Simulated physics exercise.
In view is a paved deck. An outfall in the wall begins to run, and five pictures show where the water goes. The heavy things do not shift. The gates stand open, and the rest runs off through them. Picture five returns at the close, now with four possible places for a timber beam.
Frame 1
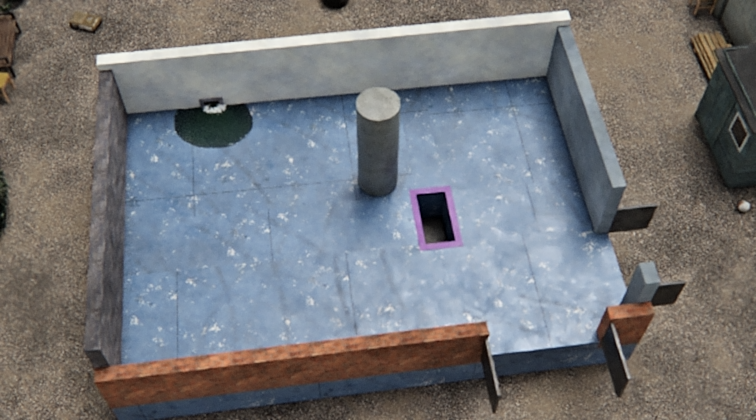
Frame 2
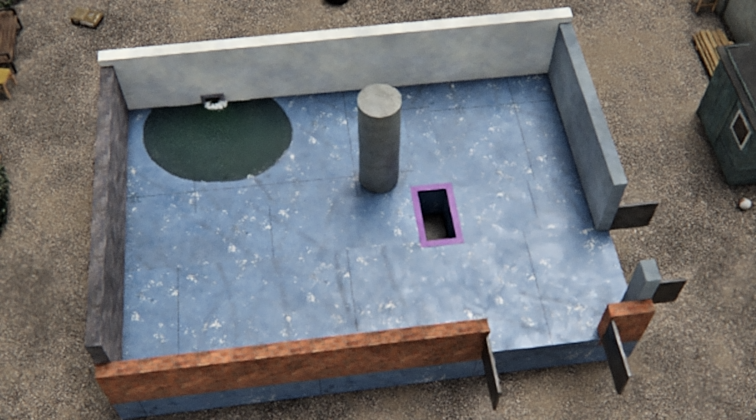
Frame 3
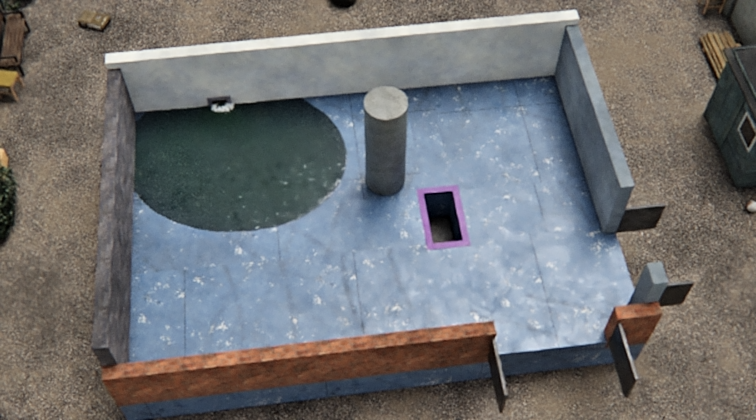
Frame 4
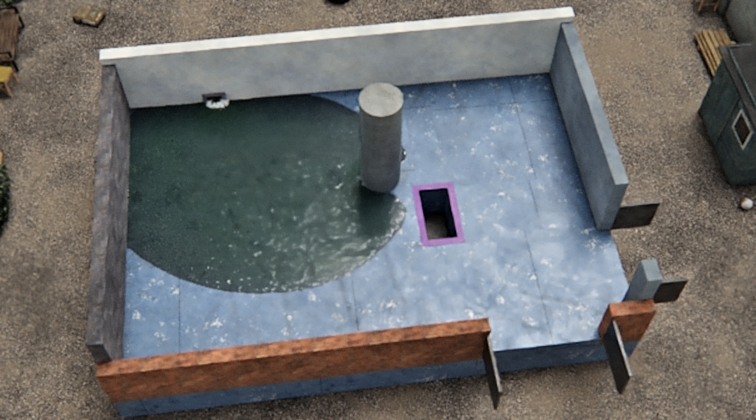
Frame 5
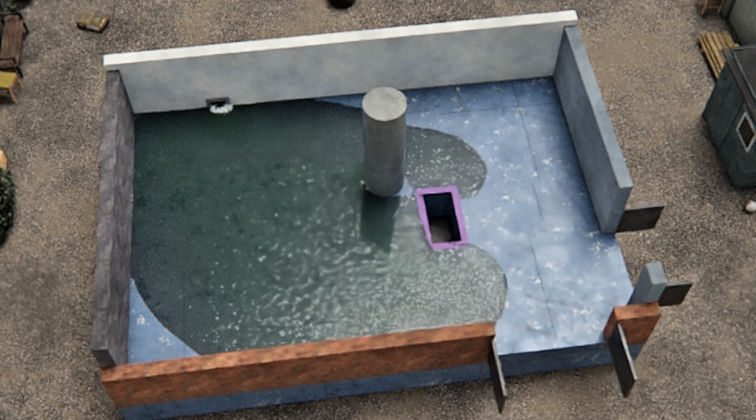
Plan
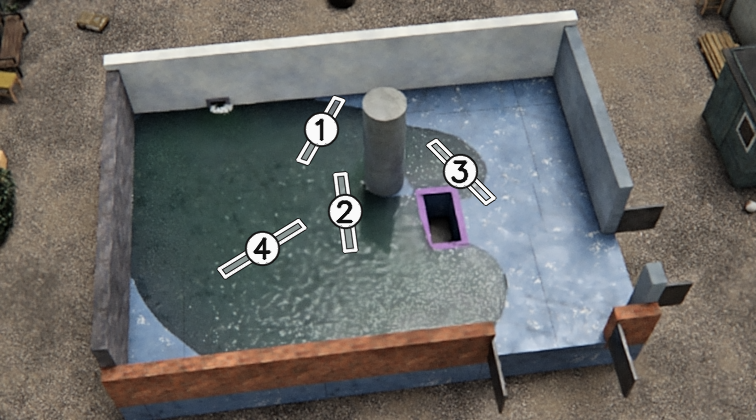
Dark green water spreads across a blue paved deck, seen from high above at an angle, with gravelly ground around it. A white wall runs along the back, an orange-brown one along the front, grey ones at the sides, with open gates at right, and a grey pillar stands near a purple-rimmed gully. From an outfall at back left, the water widens rightward and forward, passes round the pillar and reaches the gully, while the view shifts very slightly.
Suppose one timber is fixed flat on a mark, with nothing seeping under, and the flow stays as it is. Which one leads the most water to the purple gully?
Choose 4.
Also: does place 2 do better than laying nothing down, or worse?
Place 2 is worse.
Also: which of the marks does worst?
Place 2.
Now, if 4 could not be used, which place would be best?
Place 3.
In white, 1 from (302, 161) to (338, 99); 2 from (350, 250) to (340, 174); 3 from (432, 142) to (489, 200); 4 from (222, 273) to (301, 224).
With 1, about 8 % of the stream goes into the purple gully, about 91 % out by the gates.
With 2, about 4 % of the stream goes into the purple gully, about 96 % out by the gates.
With 3, about 13 % of the stream goes into the purple gully, about 87 % out by the gates.
With 4, about 20 % of the stream goes into the purple gully, about 80 % out by the gates.
